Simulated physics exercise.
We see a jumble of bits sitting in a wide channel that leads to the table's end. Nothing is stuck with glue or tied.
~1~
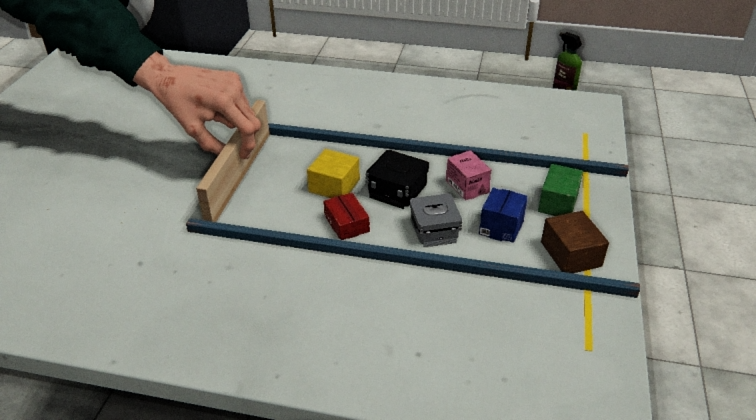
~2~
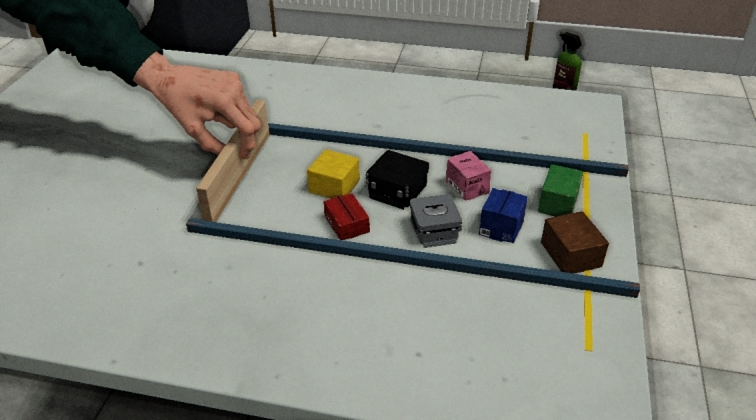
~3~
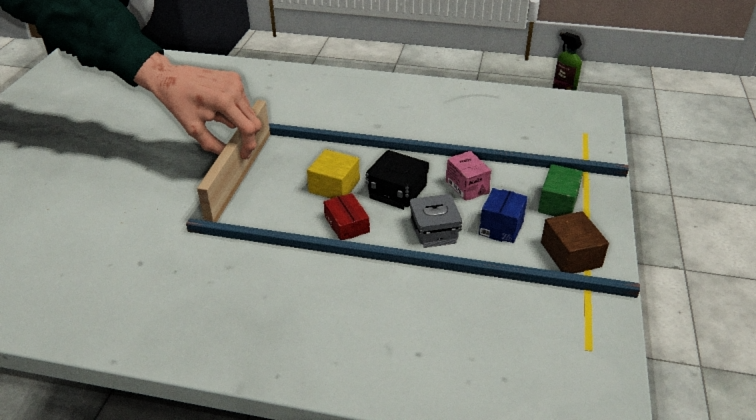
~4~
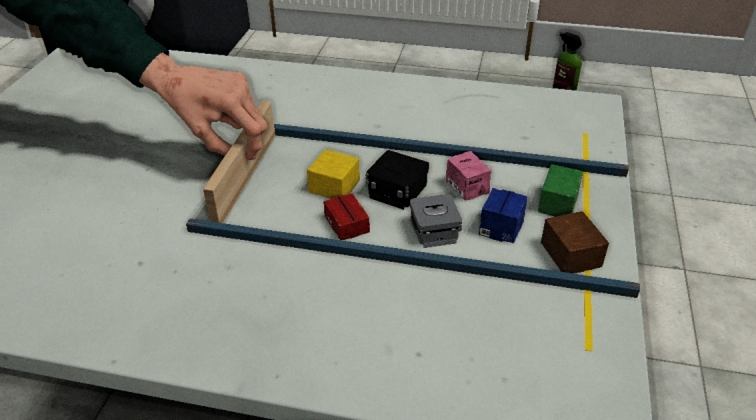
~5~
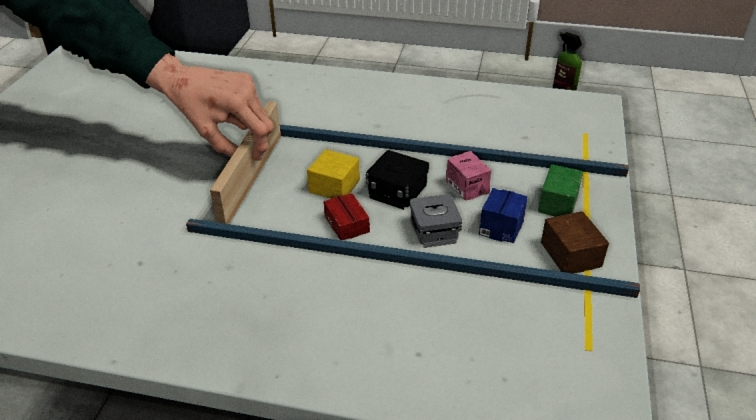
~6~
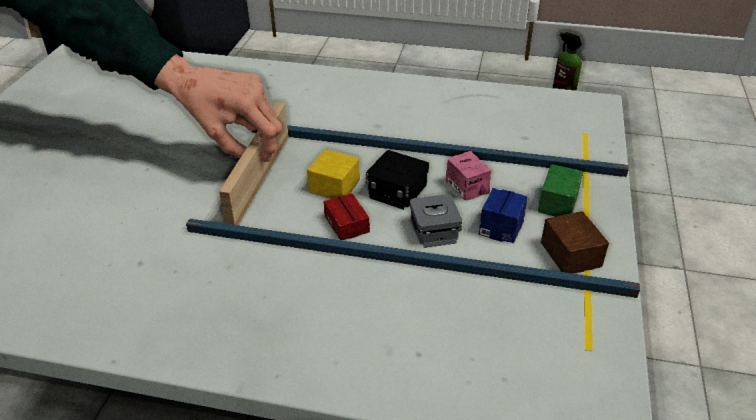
On a pale table, a hand slides a wooden board slightly right toward small coloured boxes.
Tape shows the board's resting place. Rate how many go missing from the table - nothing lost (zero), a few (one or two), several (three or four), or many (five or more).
Many, five or more.
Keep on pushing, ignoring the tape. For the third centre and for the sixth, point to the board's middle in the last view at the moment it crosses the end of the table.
At (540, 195) for the third, at (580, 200) for the sixth.
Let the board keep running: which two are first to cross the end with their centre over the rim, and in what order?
Sequence: Green block; pink box.
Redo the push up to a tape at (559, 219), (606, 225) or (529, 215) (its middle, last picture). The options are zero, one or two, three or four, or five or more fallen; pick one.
In order of the three spots, it's either three or four, then at least five, then 1 or 2.
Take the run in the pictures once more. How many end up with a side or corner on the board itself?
The count in contact is 2.
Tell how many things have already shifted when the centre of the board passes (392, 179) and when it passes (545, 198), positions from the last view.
Up to then 5, and up to the other point 8.
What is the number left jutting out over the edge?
I'd put it at 0.
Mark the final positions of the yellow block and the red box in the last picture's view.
I'd put one at around (610, 208) and the other at around (606, 260).
A little later, none off yet; brown block at rest near (574, 243); green block at rest near (561, 192); blue box at rest near (503, 215).
When it is over, the number that fall off is five or more; down, black case, grey case, pink box, blue box, green block and brown block.
